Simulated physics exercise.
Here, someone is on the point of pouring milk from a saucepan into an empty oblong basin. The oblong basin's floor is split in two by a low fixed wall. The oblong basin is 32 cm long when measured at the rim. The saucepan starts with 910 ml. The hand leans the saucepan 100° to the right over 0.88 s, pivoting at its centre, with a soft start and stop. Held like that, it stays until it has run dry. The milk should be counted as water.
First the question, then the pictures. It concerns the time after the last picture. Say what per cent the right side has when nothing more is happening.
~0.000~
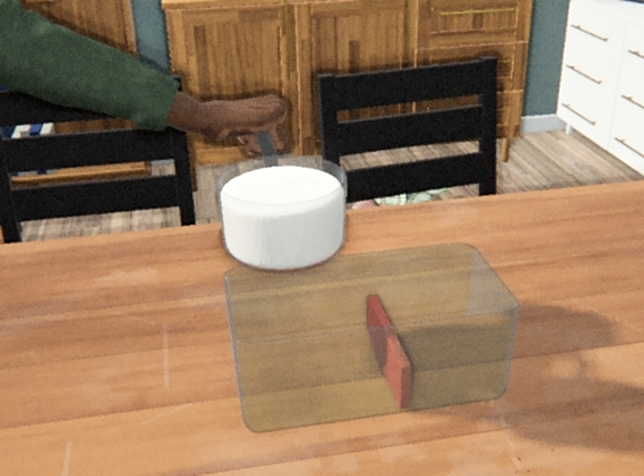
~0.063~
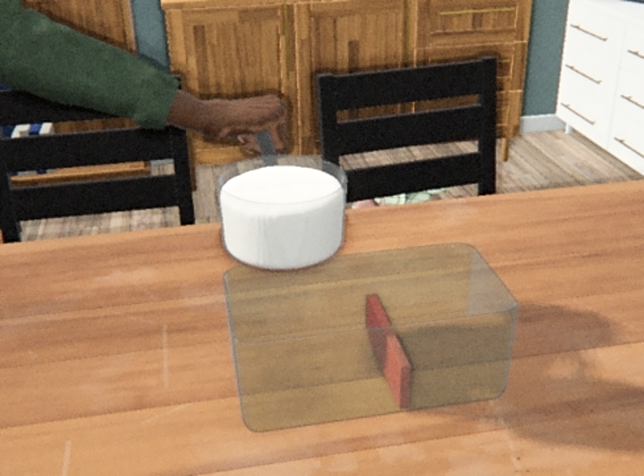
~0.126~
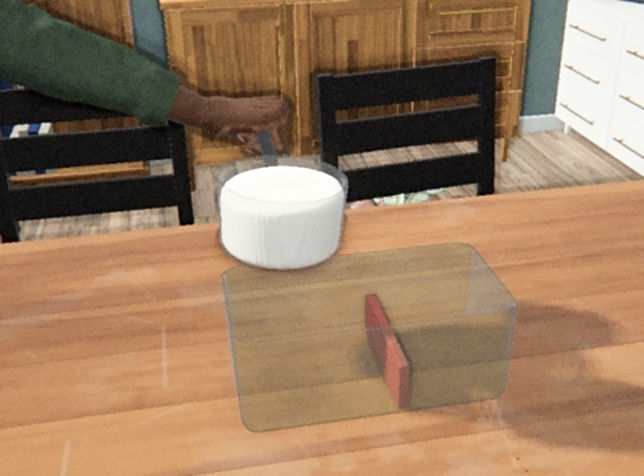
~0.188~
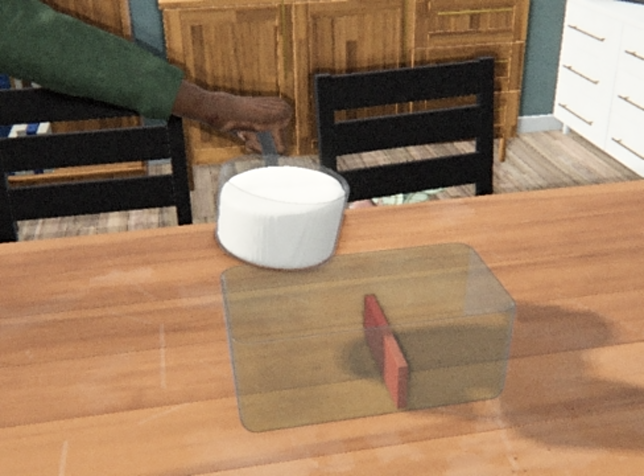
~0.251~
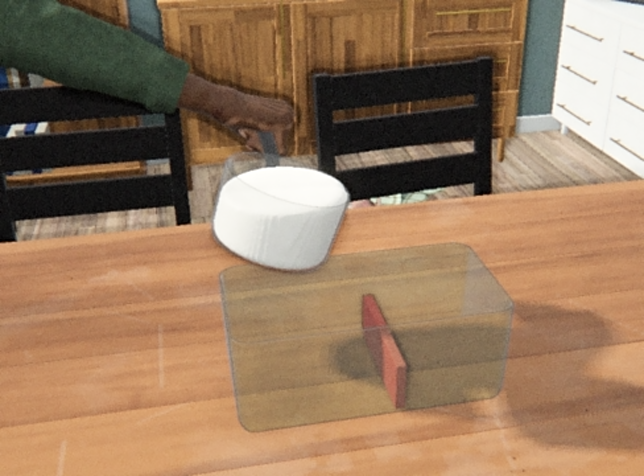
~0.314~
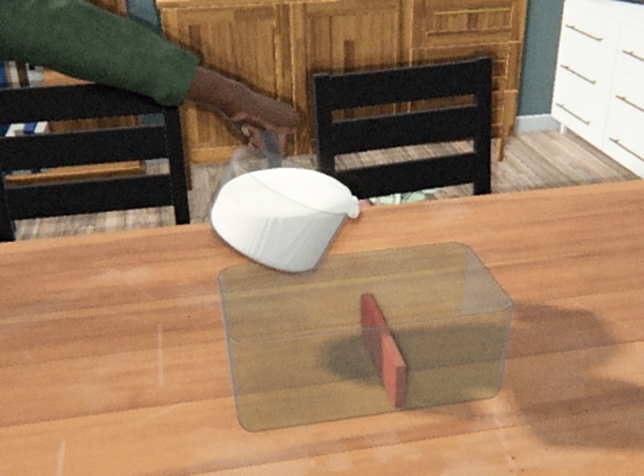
It has about 59 per cent.
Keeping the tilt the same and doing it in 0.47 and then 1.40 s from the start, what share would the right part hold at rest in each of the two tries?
Around 35 per cent first, around 65 per cent next.
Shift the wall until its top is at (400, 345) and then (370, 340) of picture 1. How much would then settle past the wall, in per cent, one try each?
Some 45 in a hundred, then some 80 in a hundred.
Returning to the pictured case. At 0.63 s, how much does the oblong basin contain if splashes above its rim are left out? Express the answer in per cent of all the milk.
Roughly 30 percent of it.
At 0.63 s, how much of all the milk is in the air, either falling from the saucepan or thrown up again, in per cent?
Roughly 28 percent.
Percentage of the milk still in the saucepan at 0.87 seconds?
Roughly 10 per cent.
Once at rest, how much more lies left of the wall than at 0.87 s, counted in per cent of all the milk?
That works out to roughly 14 per cent of the whole.
Then, 0.63 s in, the tilt is 82° and 41 per cent is still to pour, 4 is left of the wall and 27 right of it.
Then, 0.87 s in, the tilt is 100° and 10 per cent is still to pour, 26 is left of the wall and 59 right of it.
Then, 1.11 s in, the tilt is 100° and 1 per cent is still to pour, 38 is left of the wall and 59 right of it.
Then, 1.38 s in, the tilt is 100° and 0 per cent is still to pour, 40 is left of the wall and 59 right of it.
Finally, 41 per cent lies left of the wall, 59 right of it and 0 outside.
